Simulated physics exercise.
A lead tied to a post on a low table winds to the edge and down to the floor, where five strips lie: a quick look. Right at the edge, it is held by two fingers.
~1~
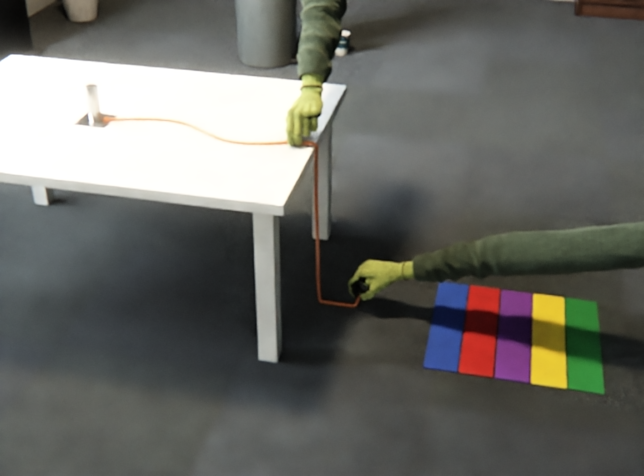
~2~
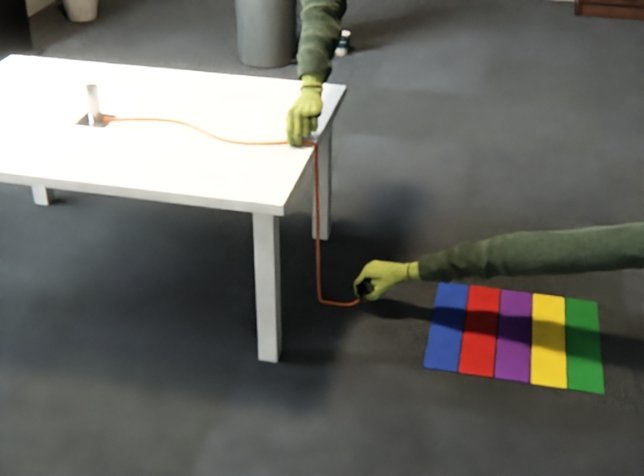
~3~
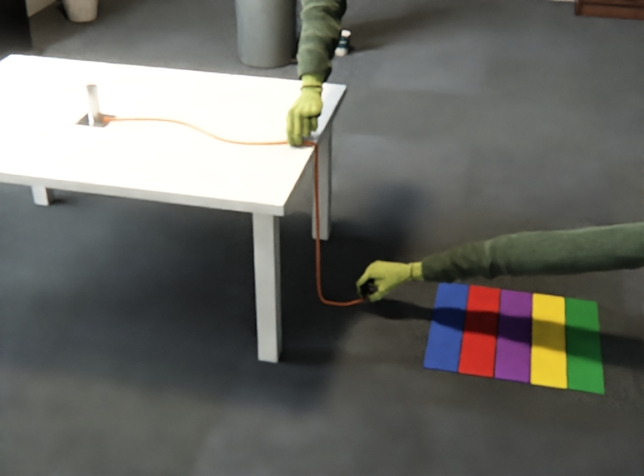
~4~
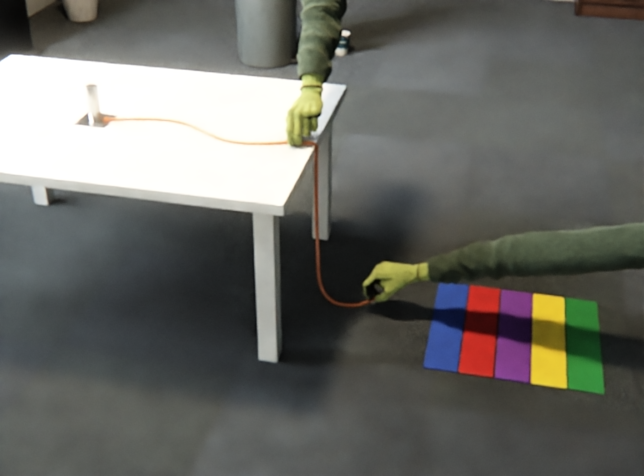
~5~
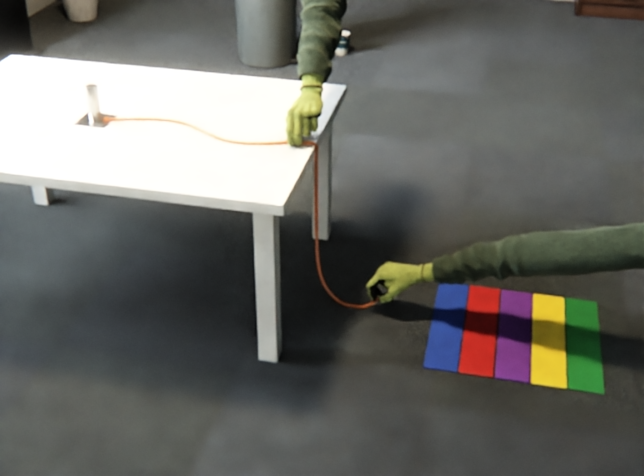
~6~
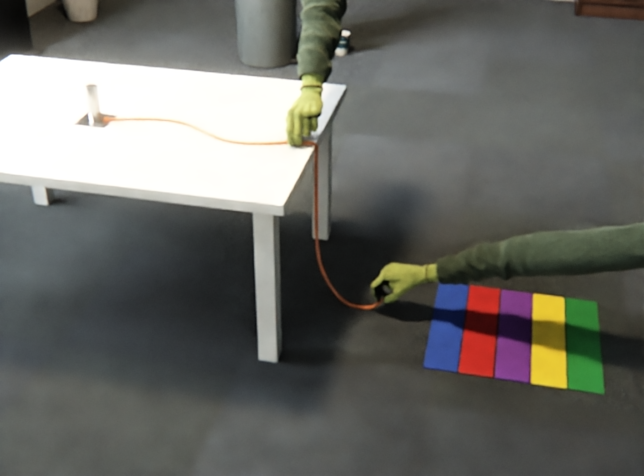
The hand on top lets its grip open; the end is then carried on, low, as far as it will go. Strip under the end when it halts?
Red strip.
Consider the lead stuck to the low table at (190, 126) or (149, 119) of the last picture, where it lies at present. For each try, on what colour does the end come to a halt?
Try 1: Red; try 2: Red.
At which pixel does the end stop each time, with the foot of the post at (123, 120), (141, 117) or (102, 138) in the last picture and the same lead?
One per try, in order: (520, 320), (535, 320), (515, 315).
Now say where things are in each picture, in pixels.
The first picture shows end (359, 296); blue (443, 352); red (478, 358); purple (513, 363); yellow (549, 368); green (585, 373).
The second picture shows end (364, 297); lead through (140, 119) (200, 130) (263, 144) (316, 165) (318, 231) (319, 287).
The third picture shows end (368, 297).
The fourth picture shows end (374, 298); lead through (140, 119) (200, 130) (263, 144) (316, 165) (317, 230) (321, 287).
The fifth picture shows end (378, 299).
The sixth picture shows end (382, 299); lead through (140, 119) (200, 130) (263, 144) (316, 165) (317, 230) (331, 286).
Soon after, end near (422, 305); short of the strips.
Then, end near (461, 310); over blue.
At full stretch, end near (484, 313); over red. The end stops over the red strip.
